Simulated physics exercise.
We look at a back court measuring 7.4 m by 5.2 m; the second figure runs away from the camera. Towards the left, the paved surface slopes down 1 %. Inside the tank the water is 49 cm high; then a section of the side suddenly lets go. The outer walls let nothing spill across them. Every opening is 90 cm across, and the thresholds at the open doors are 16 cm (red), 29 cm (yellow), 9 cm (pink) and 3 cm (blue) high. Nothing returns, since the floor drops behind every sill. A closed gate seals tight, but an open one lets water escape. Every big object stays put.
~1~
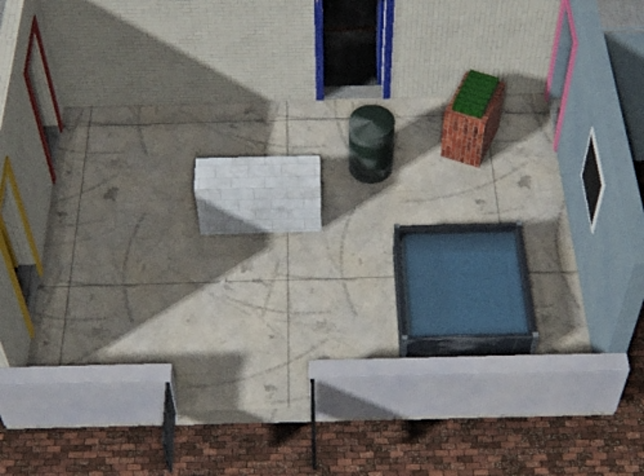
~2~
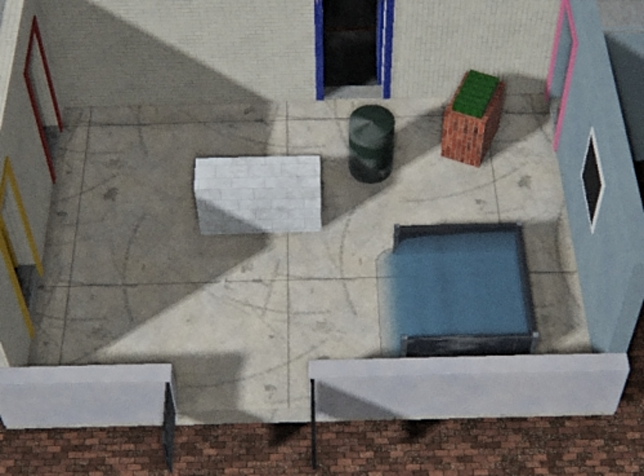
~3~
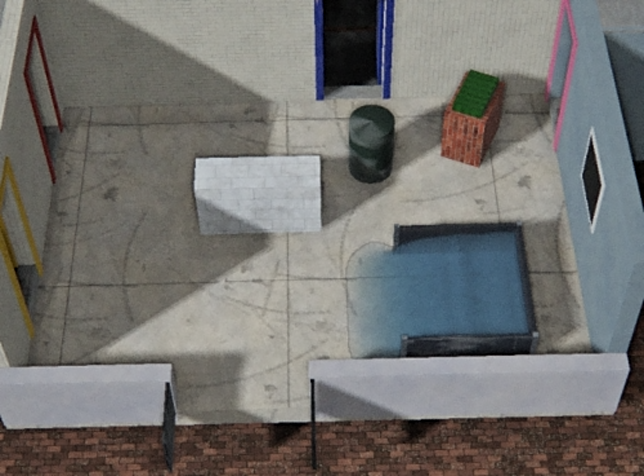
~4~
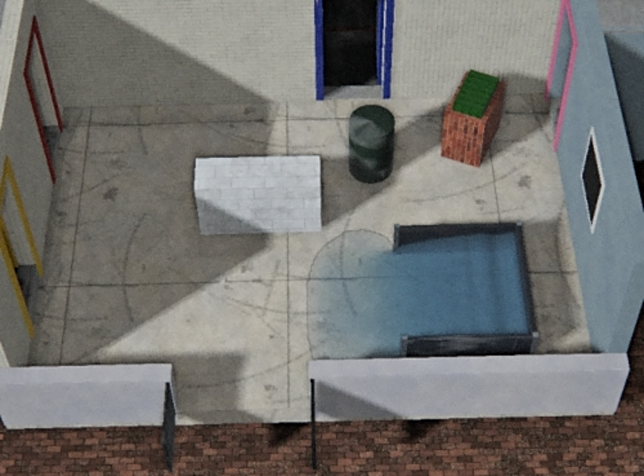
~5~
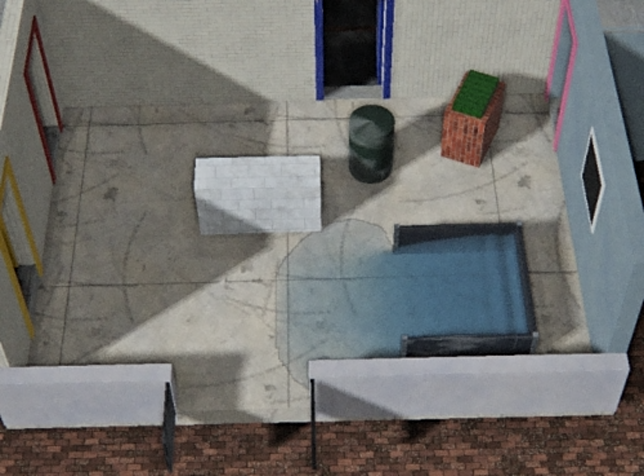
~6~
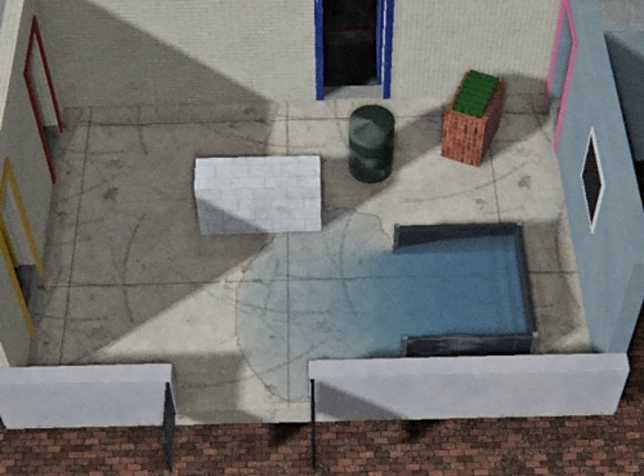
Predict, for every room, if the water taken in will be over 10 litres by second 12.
Prediction: For the red door, not over 10 litres; for the yellow door, not over 10 litres; for the pink door, not over 10 litres; for the blue door, not over 10 litres.
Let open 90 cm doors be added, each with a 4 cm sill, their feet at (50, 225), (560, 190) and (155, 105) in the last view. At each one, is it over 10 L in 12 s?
Well, the first is on the high side, the second is on the low side, and the third is on the high side.
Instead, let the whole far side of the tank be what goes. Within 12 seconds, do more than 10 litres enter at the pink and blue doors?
Lab note: Vs limit, pink door limit exceeded; blue door limit exceeded.
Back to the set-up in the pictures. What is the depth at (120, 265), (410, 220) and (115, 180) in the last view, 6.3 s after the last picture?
Listed order: 6 / 0 / 4 cm.
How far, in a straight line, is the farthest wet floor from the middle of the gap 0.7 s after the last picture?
Around 4.2 metres.
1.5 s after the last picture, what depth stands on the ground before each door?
In centimetres, the red door has 0, the yellow door 19, the pink door 0 and the blue door 0.
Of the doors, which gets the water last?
That's the pink door.
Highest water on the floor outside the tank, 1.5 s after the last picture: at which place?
In the final picture, near (24, 399).
Then, 0.7 s after the last picture water covers 30 % of the floor and is deepest (18 cm) near (384, 330); red door not reached, yellow door not reached, pink door not reached, blue door not reached.
Then, 1.5 s after the last picture water covers 45 % of the floor and is deepest (22 cm) near (24, 399); red door not reached, yellow door 19 cm at the sill, 0 L in, pink door not reached, blue door not reached.
Then, 2.8 s after the last picture water covers 45 % of the floor and is deepest (22 cm) near (34, 329); red door 6 cm at the sill, 0 L in, yellow door 22 cm at the sill, 0 L in, pink door not reached, blue door 2 cm at the sill, 0 L in.
Then, 6.3 s after the last picture water covers 60 % of the floor and is deepest (14 cm) near (63, 122); red door 8 cm at the sill, 0 L in, yellow door 7 cm at the sill, 0 L in, pink door not reached, blue door 1 cm at the sill, 0 L in.
Then, 11.3 s after the last picture water covers 85 % of the floor and is deepest (6 cm) near (48, 224); red door 6 cm at the sill, 0 L in, yellow door 6 cm at the sill, 0 L in, pink door 3 cm at the sill, 0 L in, blue door 4 cm at the sill, 1 L in.
